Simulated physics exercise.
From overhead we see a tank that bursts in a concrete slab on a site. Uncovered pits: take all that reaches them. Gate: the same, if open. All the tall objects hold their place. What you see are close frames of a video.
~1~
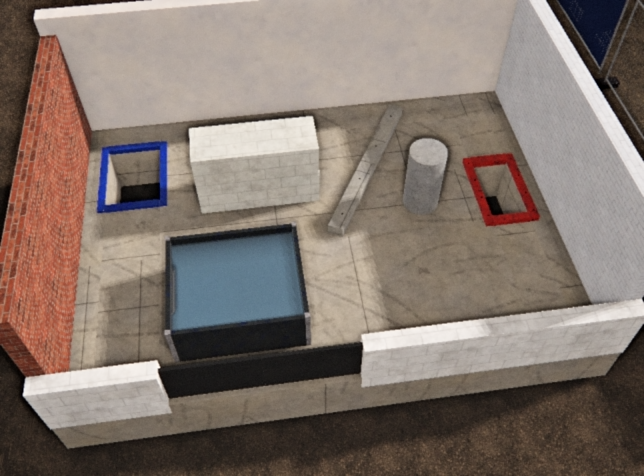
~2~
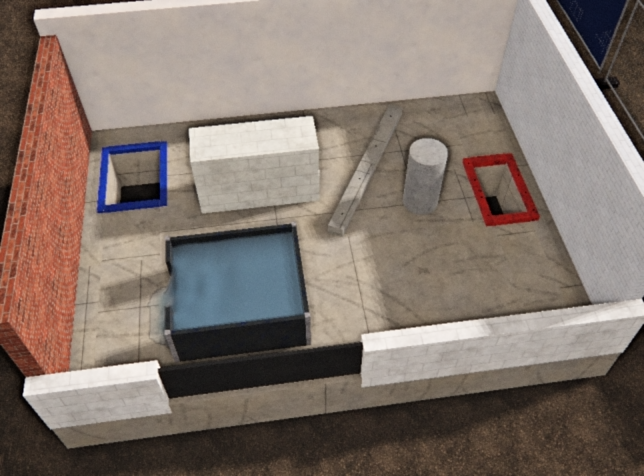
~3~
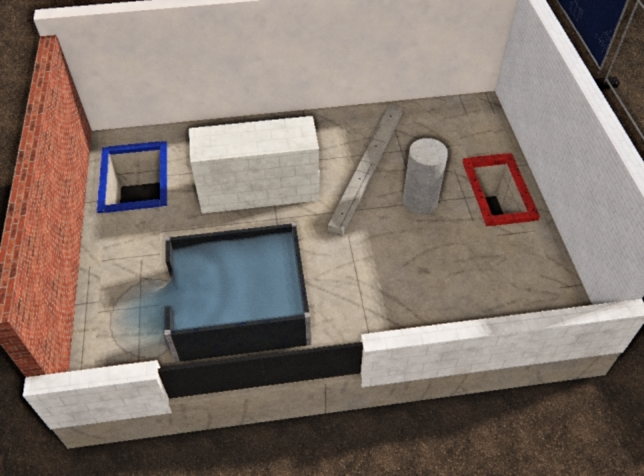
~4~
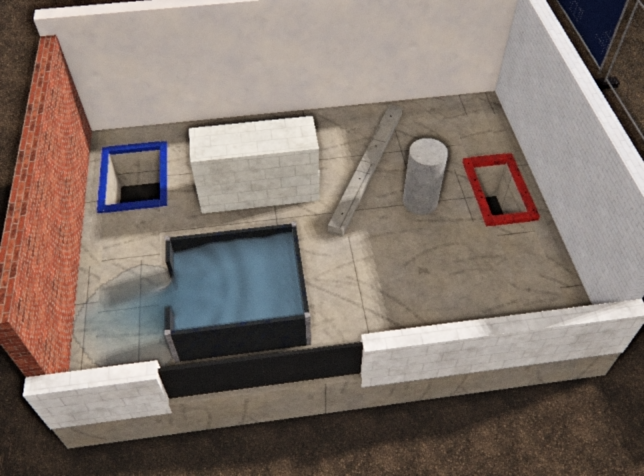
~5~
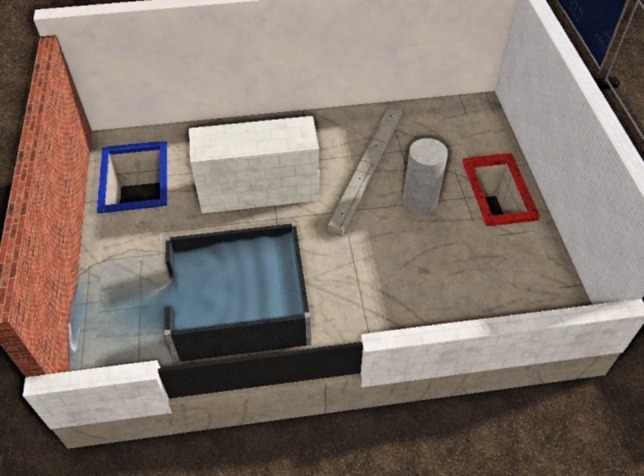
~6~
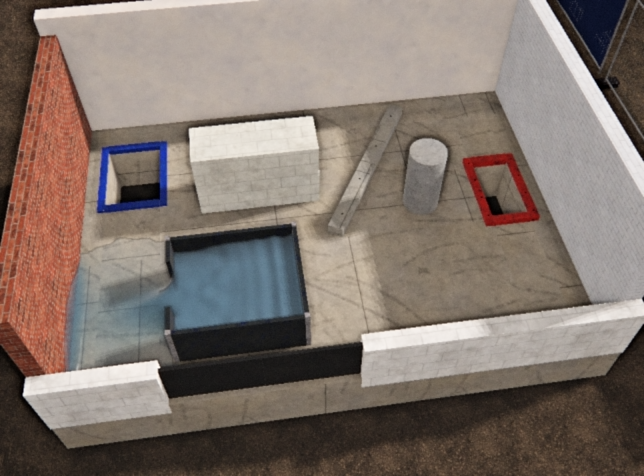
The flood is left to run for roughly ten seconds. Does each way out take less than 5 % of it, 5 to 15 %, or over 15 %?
The gate fails to reach five per cent; the red pit fails to reach five per cent; the blue pit passes fifteen per cent.
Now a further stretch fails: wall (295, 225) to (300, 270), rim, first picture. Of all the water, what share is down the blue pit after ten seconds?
Approximate share, blue: 0 in a hundred.
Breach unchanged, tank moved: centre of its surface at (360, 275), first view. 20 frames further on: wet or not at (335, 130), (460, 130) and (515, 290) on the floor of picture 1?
Taking them as they were asked, they come out bone dry, bone dry, bone dry.
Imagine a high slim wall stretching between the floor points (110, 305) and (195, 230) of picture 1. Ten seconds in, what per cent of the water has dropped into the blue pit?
Blue: 10 %.
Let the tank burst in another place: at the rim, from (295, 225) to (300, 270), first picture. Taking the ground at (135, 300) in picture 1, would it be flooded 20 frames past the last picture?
I reckon that spot ends up left bare.
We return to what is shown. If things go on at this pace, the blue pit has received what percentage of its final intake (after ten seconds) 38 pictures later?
My estimate: Close to 80 per cent.
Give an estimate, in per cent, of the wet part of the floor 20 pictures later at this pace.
I'd put it at roughly 35 per cent.
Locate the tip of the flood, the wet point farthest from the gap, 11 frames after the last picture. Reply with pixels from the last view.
Estimated pixel: (92, 138).
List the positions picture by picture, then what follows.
The first picture shows the tank at (235, 279) is whole and still.
In the second picture, the front is at (162, 340), out from the gap at (176, 302).
In the third picture, water pours out at (177, 304) and has run to (118, 334).
In the fourth picture, water pours out at (177, 304) and has run to (83, 334).
In the fifth picture, the front is at a hidden place, out from the gap at (177, 304).
In the sixth picture, water pours out at (176, 303) and has run to a hidden place.
A moment on, water covers 15 % of the floor; the gate 0 %, the red pit 0 %, the blue pit 0 %.
Next, water covers 20 % of the floor; the gate 0 %, the red pit 0 %, the blue pit 3 %.
Then, water covers 35 % of the floor; the gate 0 %, the red pit 0 %, the blue pit 9 %.
Later, water covers 60 % of the floor; the gate 0 %, the red pit 0 %, the blue pit 16 %.
In the end, water covers 80 % of the floor; the gate 0 %, the red pit 0 %, the blue pit 19 %.
